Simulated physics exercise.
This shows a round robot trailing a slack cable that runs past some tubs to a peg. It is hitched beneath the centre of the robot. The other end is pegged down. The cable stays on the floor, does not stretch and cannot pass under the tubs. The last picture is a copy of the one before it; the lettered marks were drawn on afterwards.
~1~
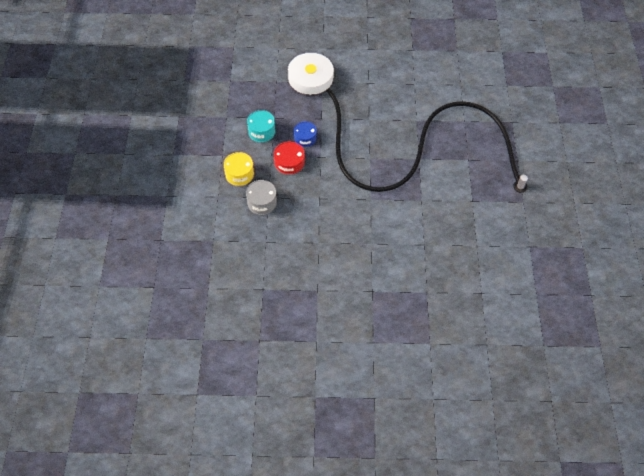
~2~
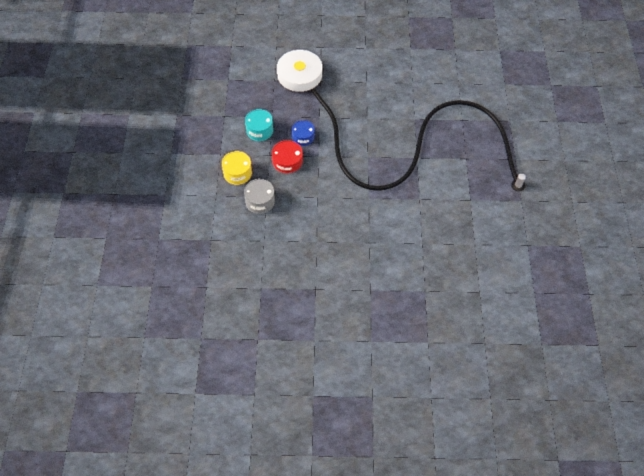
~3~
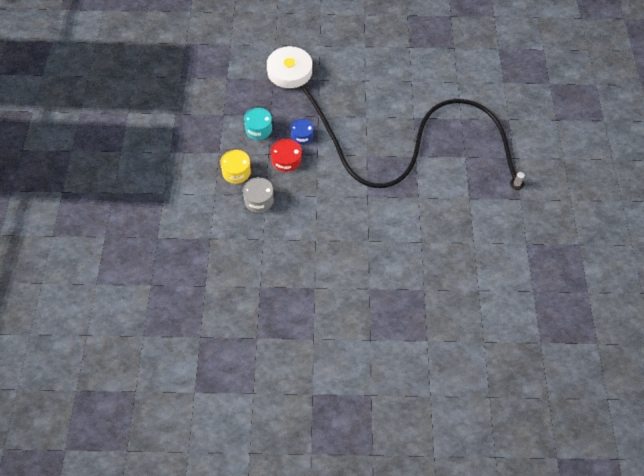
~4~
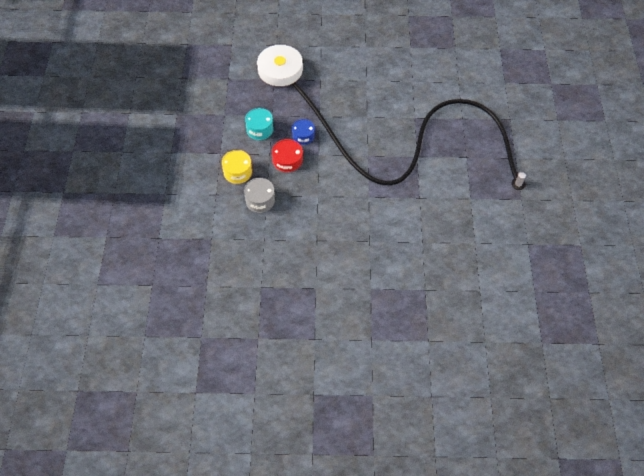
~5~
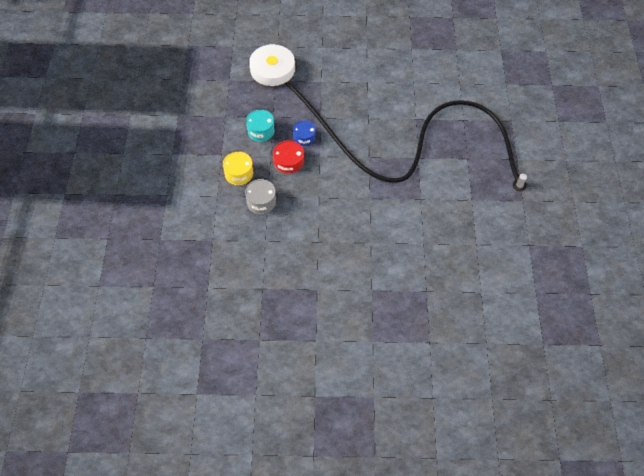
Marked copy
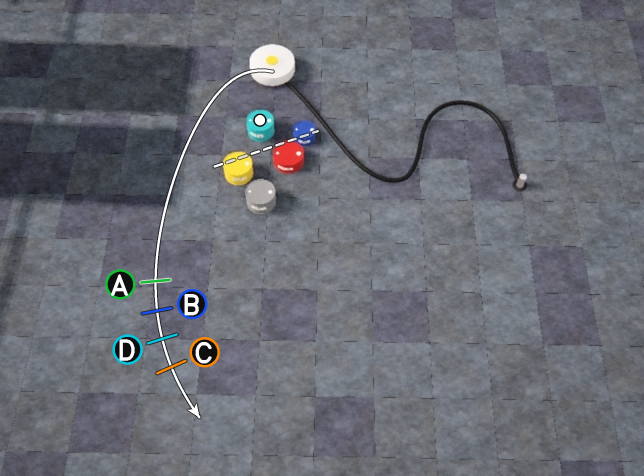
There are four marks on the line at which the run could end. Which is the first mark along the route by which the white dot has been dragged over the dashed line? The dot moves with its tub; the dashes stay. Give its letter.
At least to B.
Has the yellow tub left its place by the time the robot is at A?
By then, no.
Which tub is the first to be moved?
Turquoise.
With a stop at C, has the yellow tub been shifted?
Yes.
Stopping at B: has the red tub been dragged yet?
Yes.
On the copy, A at (156, 281); B at (157, 311); C at (171, 367); D at (162, 339); the dashed line at (267, 149); the route from (273, 72) via (165, 209) to (199, 417); the white dot at (260, 120).
On B. First, robot (196, 118); turquoise tub (261, 126).
Then, robot (162, 212); turquoise tub (261, 126).
Finally, robot (155, 307); yellow tub (249, 179); red tub (296, 173); turquoise tub (270, 162); grey tub (262, 199); blue tub (308, 154); the dot on the turquoise tub is over the dashed line.
By contrast, A leaves the dotted tub short, at (268, 145); C does it too, but is farther than needed; D does it too, but is farther than needed.
